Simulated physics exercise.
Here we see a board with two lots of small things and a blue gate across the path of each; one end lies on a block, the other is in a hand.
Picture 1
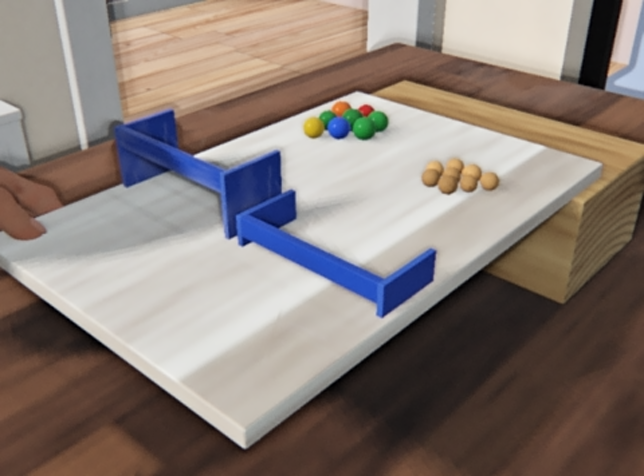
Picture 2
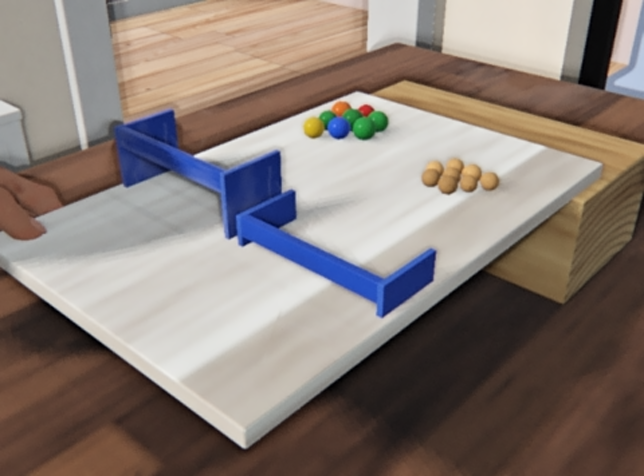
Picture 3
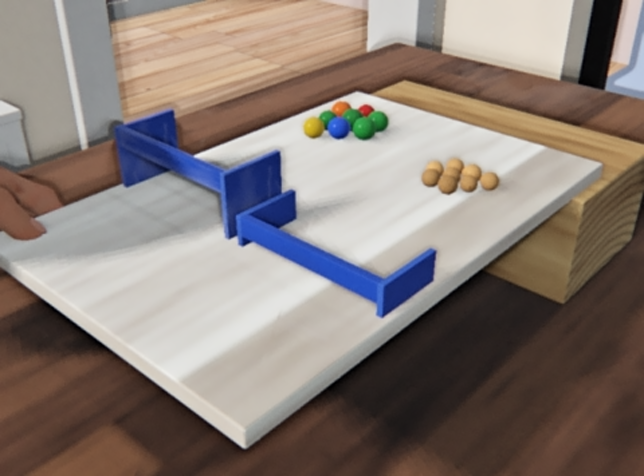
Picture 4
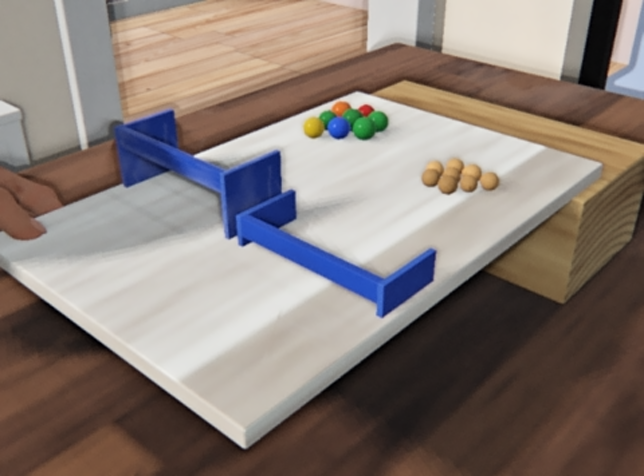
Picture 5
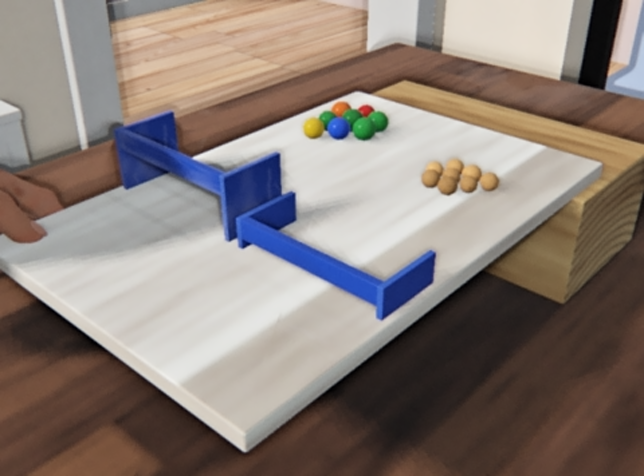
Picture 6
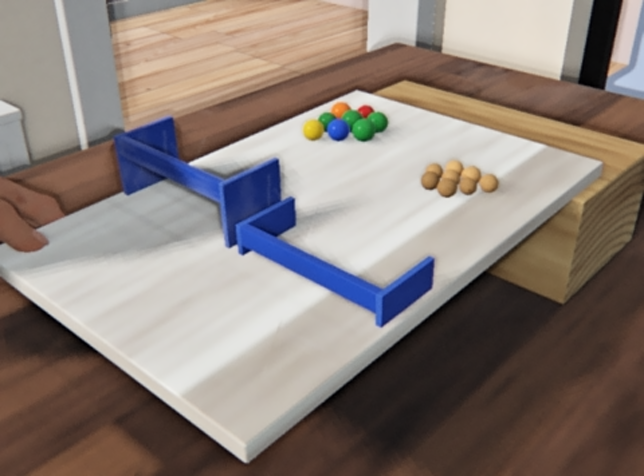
On a dark wooden table, a hand slightly lowering one end of a pale board while coloured balls and wooden beads stay still.
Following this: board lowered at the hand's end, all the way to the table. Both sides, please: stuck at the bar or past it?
Nearer lot: Stuck at the bar. Farther lot: Past it.
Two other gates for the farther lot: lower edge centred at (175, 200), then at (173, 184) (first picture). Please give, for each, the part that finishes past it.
Gate one: 0 per cent; gate two: 60 per cent.
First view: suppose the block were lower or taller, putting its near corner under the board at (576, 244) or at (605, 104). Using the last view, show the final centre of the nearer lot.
Try one: About (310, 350). Try two: About (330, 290).
Then, 0.23 s past the last view, board sloping at 7°; nearer lot where it was; farther lot where it was.
Then, 0.51 s past the last view, board sloping at 14°; nearer lot on its way down; farther lot on its way down.
Then, 0.82 s past the last view, board resting at 16°; nearer lot has reached its gate; farther lot all past its gate.
Finally, board resting at 16°; nearer lot gathered behind its gate; farther lot all past its gate.
